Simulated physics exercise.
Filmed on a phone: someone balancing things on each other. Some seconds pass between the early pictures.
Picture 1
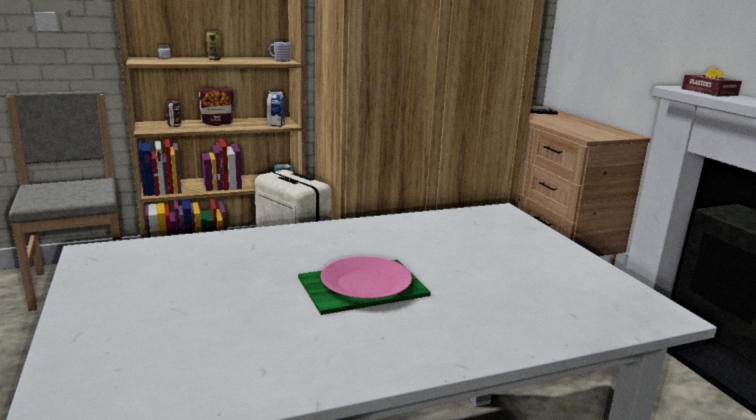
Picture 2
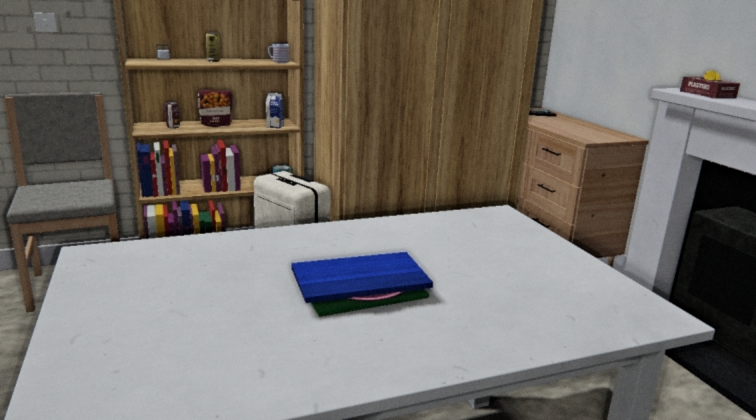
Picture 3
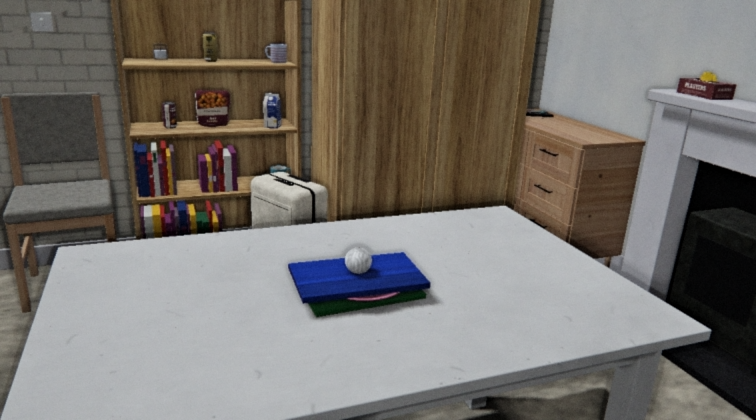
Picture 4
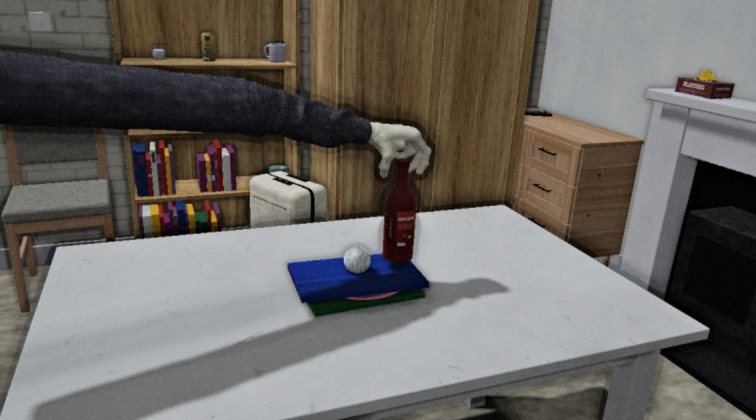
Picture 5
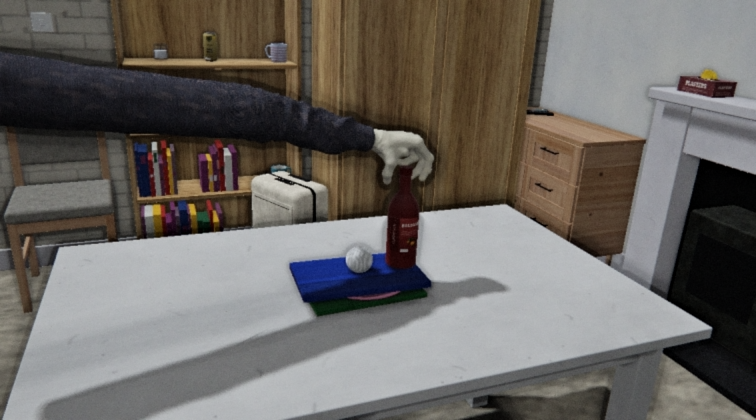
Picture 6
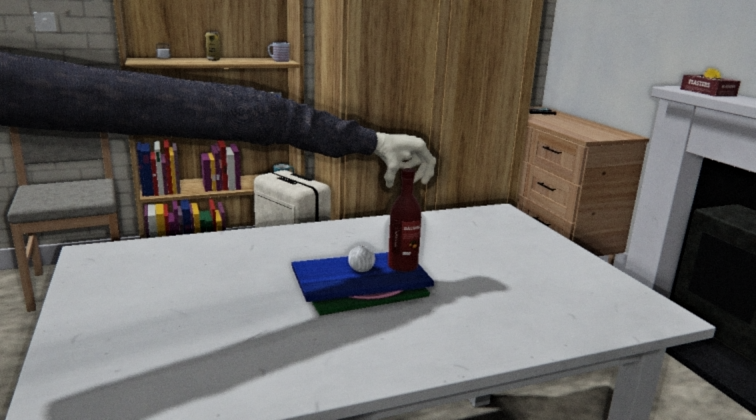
At the start, a pink plate sits on a green board on a white table. A blue, book-like slab then appears on top of the plate, followed by a round white object. Finally, a hand reaches in from the left and lowers a red bottle slightly onto the blue slab, still gripping its top.
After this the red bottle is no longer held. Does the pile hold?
In the end the pile stays up.
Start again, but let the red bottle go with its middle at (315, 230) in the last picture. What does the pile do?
Then it holds.
Then, 0.30 s later than the last frame, all is still.
Then, 0.70 s later than the last frame, red bottle resting near (406, 219).
Then, 1.20 s later than the last frame, things are still on the move.
When it is over, all 5 as before. End places, in pixels of the last picture, red bottle near (406, 219). The pile holds.
